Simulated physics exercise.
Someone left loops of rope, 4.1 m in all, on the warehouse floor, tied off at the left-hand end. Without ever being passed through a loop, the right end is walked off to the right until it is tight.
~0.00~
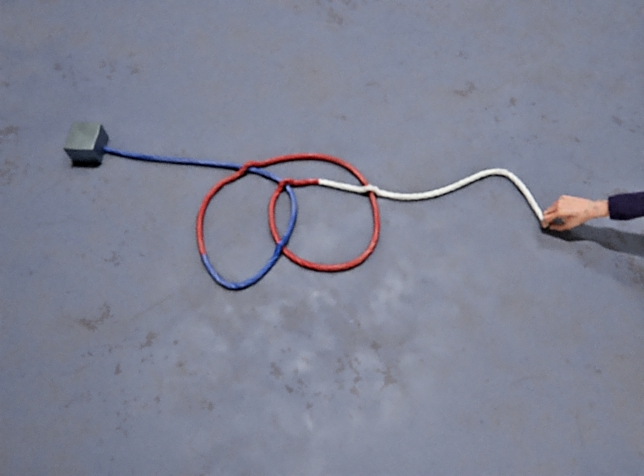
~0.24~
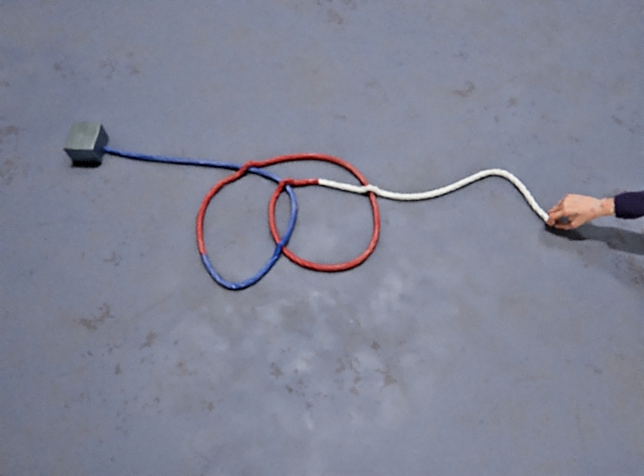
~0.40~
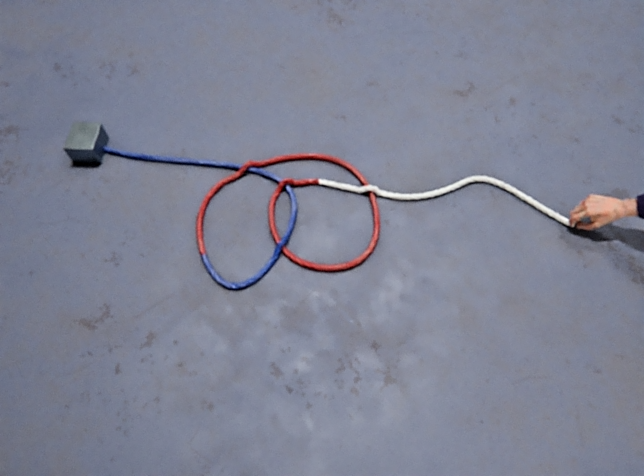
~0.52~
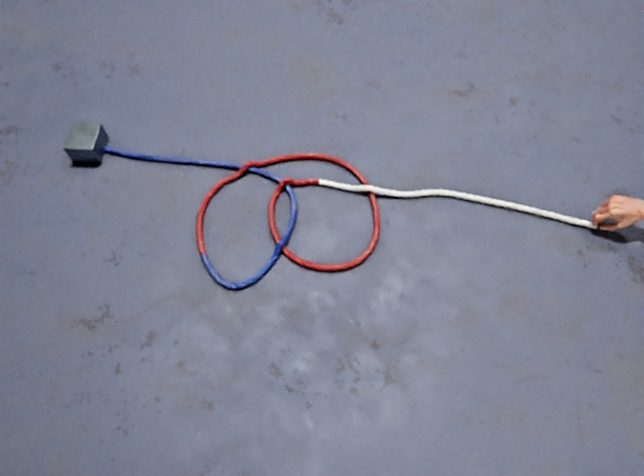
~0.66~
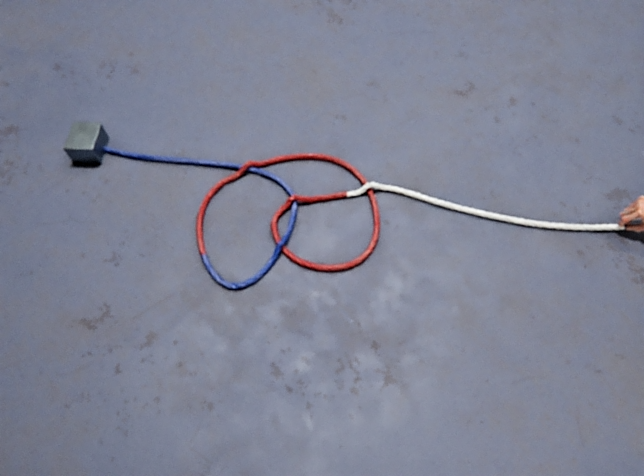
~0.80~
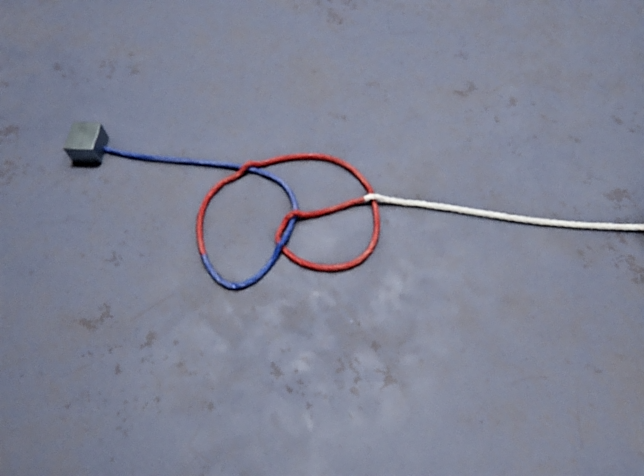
A hand in a dark sleeve holds the white end of a rope at the right, above a grey floor seen from overhead. The rope runs through overlapping red and blue loops in the middle to a blue length tied to a dark block at left. The hand pulls right out of view, straightening the white part and drawing some red inward, while the outer loops, block and camera stay still.
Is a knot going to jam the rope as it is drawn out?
Honestly, the rope gets caught up once taut.
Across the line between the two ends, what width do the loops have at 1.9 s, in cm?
Measured width: Near 32 cm.
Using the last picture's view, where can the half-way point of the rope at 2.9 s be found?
Looks like it's close to (412, 201).
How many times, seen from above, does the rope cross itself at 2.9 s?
Crossings counted: 3.
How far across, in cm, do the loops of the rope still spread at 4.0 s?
I reckon it's near 16 cm.
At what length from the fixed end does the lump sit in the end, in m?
Roughly 1.0 m from the fixed end.
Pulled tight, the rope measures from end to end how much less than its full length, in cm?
Some 20 cm.
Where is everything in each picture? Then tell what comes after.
Crossings (247, 168) red over blue, (284, 184) red over blue, (282, 247) blue over red, (370, 193) white over red; rope runs through (213, 163) (215, 275) (338, 161) (273, 228) (458, 185); grip (547, 226), in the first picture.
Rope runs through (213, 163) (338, 161) (458, 185); grip (552, 224), in the second picture.
Rope runs through (213, 163) (338, 161) (458, 185); grip (574, 225), in the third picture.
Rope runs through (213, 163) (338, 161) (465, 196); grip (596, 226), in the fourth picture.
Rope runs through (213, 163) (338, 161) (490, 215); grip (624, 227), in the fifth picture.
Rope runs through (213, 163) (215, 275) (338, 161) (282, 228) (516, 218), in the sixth picture.
After 1.9 s, the ends are 2.5 m apart, loops still 32 cm across.
After 2.9 s, the ends are 3.1 m apart, loops still 19 cm across.
After 4.0 s, the ends are 3.8 m apart, loops still 17 cm across.
After 5.1 s, the ends are 3.9 m apart, with a tight lump 1.0 m from the fixed end.
After 5.4 s, the ends are 3.9 m apart, loops still 7 cm across.
